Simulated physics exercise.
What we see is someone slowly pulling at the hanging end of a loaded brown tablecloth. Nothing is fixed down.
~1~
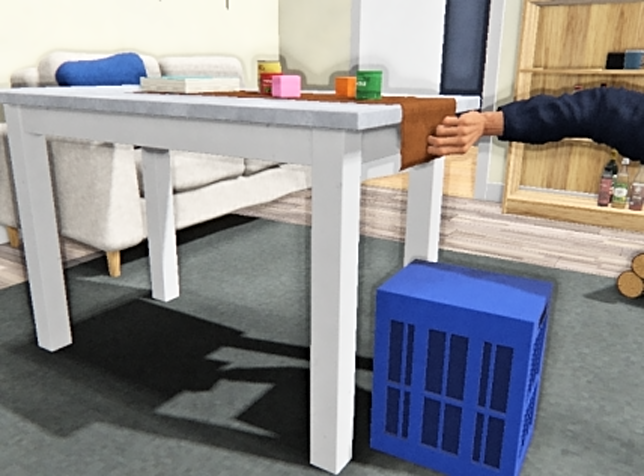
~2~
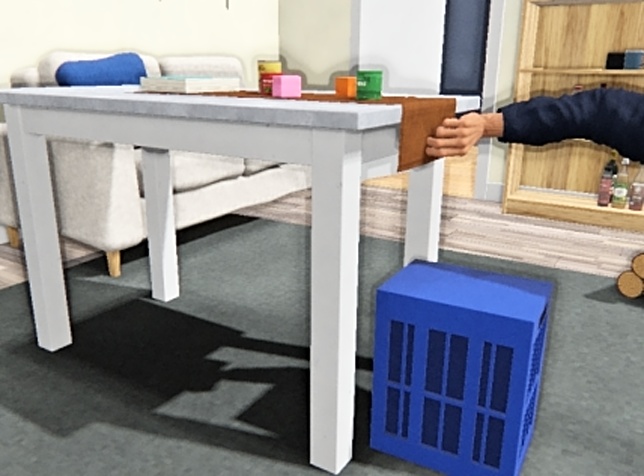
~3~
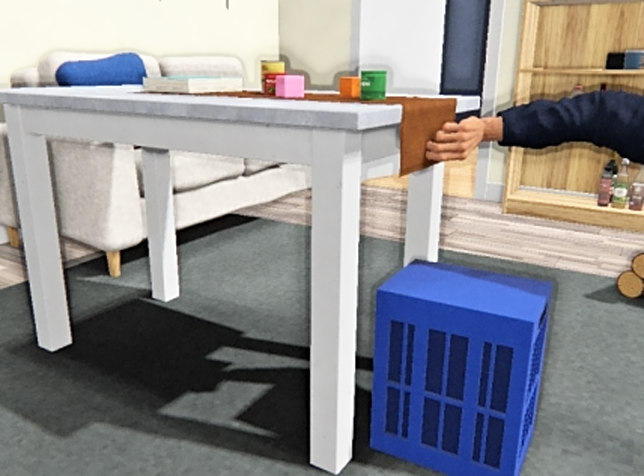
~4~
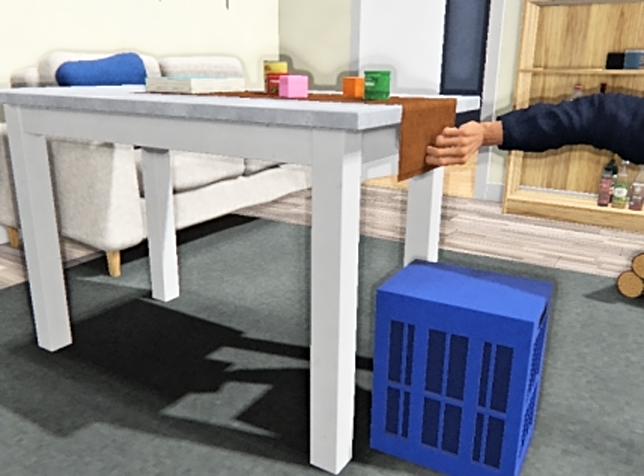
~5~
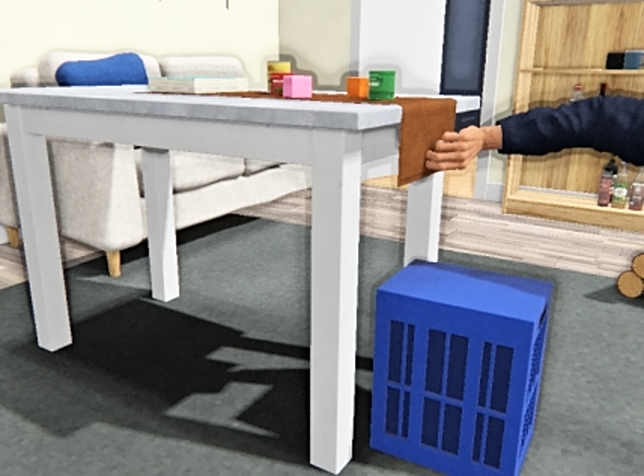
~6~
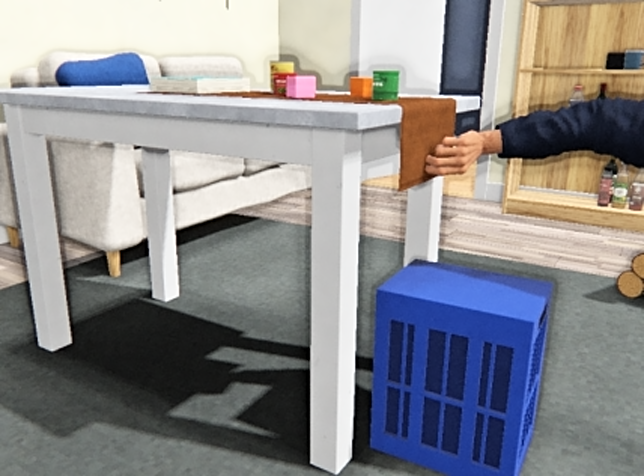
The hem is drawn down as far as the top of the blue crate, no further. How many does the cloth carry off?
The answer is two.
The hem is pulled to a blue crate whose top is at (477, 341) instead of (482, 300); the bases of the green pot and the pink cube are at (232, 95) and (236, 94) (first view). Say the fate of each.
The green pot keeps its place on top; the pink cube holds on.
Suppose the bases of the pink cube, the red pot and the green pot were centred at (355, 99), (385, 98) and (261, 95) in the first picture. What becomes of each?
The pink cube is carried off; the red pot is carried off; the green pot keeps its place on top.
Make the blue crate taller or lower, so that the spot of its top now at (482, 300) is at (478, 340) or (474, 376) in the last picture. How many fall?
It would be 3 and 4.
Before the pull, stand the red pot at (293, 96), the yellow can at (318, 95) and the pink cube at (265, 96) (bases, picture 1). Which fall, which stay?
The red pot remains up, the yellow can stays on, the pink cube keeps its place on top.
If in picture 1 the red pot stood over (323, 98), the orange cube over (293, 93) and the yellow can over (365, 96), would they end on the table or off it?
The red pot comes down; the orange cube keeps its place on top; the yellow can drops off.
Soon after, hem near (425, 235); green pot gone.
After that, hem on the crate; green pot and orange cube gone.
In the end, hem on the crate; green pot and orange cube gone. Over the edge go two.
